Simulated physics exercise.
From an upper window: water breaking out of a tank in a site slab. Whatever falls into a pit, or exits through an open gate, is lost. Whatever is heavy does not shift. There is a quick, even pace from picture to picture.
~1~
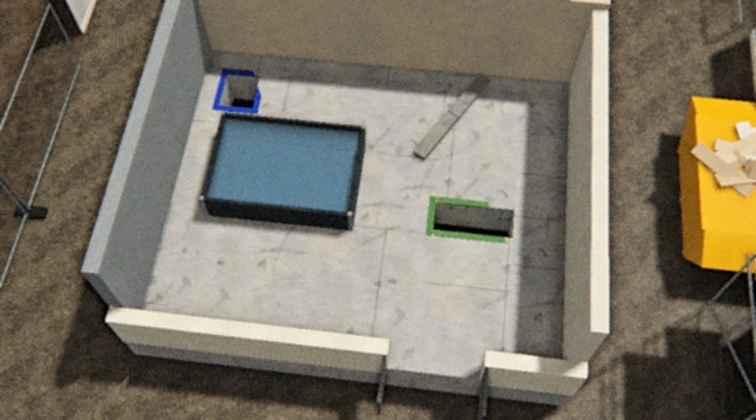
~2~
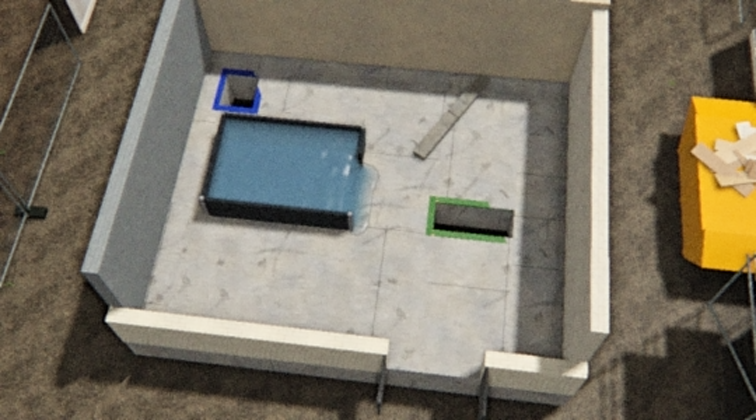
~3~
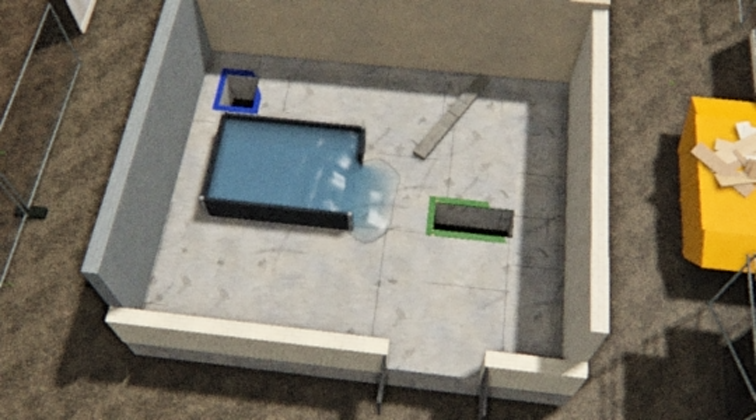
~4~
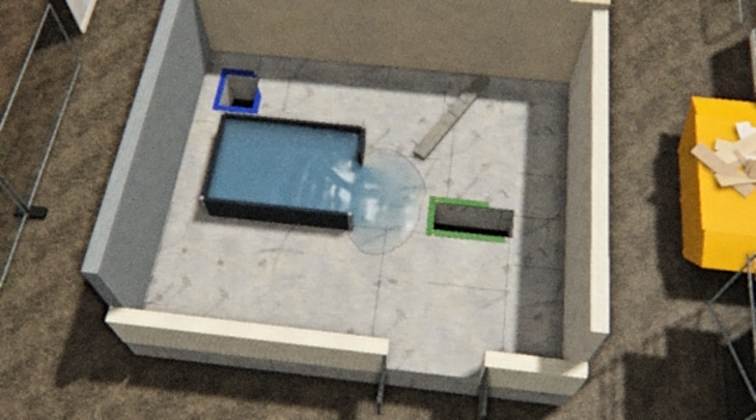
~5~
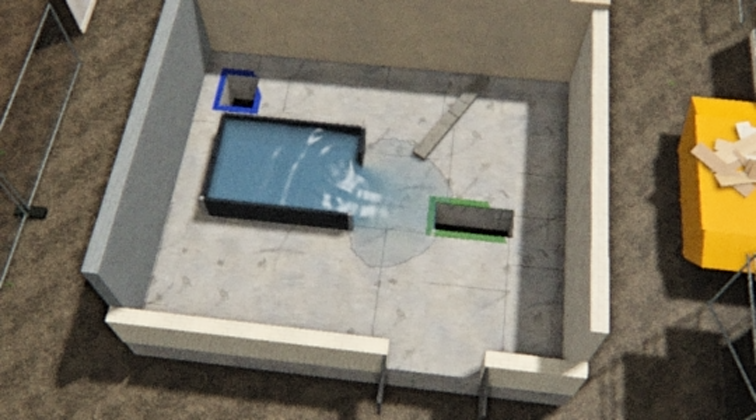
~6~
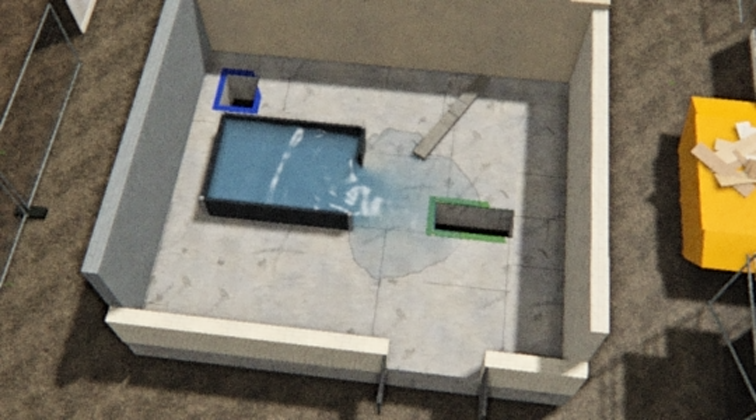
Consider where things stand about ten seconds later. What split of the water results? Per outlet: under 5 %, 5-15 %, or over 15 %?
Outlets: Gate - 5-15 %; blue pit - under 5 %; green pit - over 15 %.
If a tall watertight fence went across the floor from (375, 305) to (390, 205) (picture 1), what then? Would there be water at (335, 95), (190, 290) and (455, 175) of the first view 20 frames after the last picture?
In the order you listed them: Unsoaked, soaked, soaked.
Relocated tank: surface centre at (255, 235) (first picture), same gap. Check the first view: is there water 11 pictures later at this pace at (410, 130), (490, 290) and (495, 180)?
Spot 1 unwetted, spot 2 wetted, spot 3 unwetted.
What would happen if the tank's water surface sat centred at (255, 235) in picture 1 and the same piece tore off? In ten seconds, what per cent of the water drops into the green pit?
Result, green pit: 25 percent after ten seconds.
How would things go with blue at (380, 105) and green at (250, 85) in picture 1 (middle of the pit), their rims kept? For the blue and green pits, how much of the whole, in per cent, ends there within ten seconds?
Blue 2%, green 0%.
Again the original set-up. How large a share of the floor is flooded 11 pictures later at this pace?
My guess is around 40 in a hundred.
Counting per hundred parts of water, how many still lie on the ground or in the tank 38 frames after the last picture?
72 percent or thereabouts.
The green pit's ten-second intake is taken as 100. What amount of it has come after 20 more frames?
Around 45 percent.
A moment on, water covers 25 % of the floor; the gate 0 %, the blue pit 0 %, the green pit 4 %.
Next, water covers 40 % of the floor; the gate 0 %, the blue pit 0 %, the green pit 9 %.
Then, water covers 45 % of the floor; the gate 2 %, the blue pit 0 %, the green pit 15 %.
Later, water covers 50 % of the floor; the gate 6 %, the blue pit 0 %, the green pit 22 %.
In the end, water covers 65 % of the floor; the gate 12 %, the blue pit 0 %, the green pit 34 %.
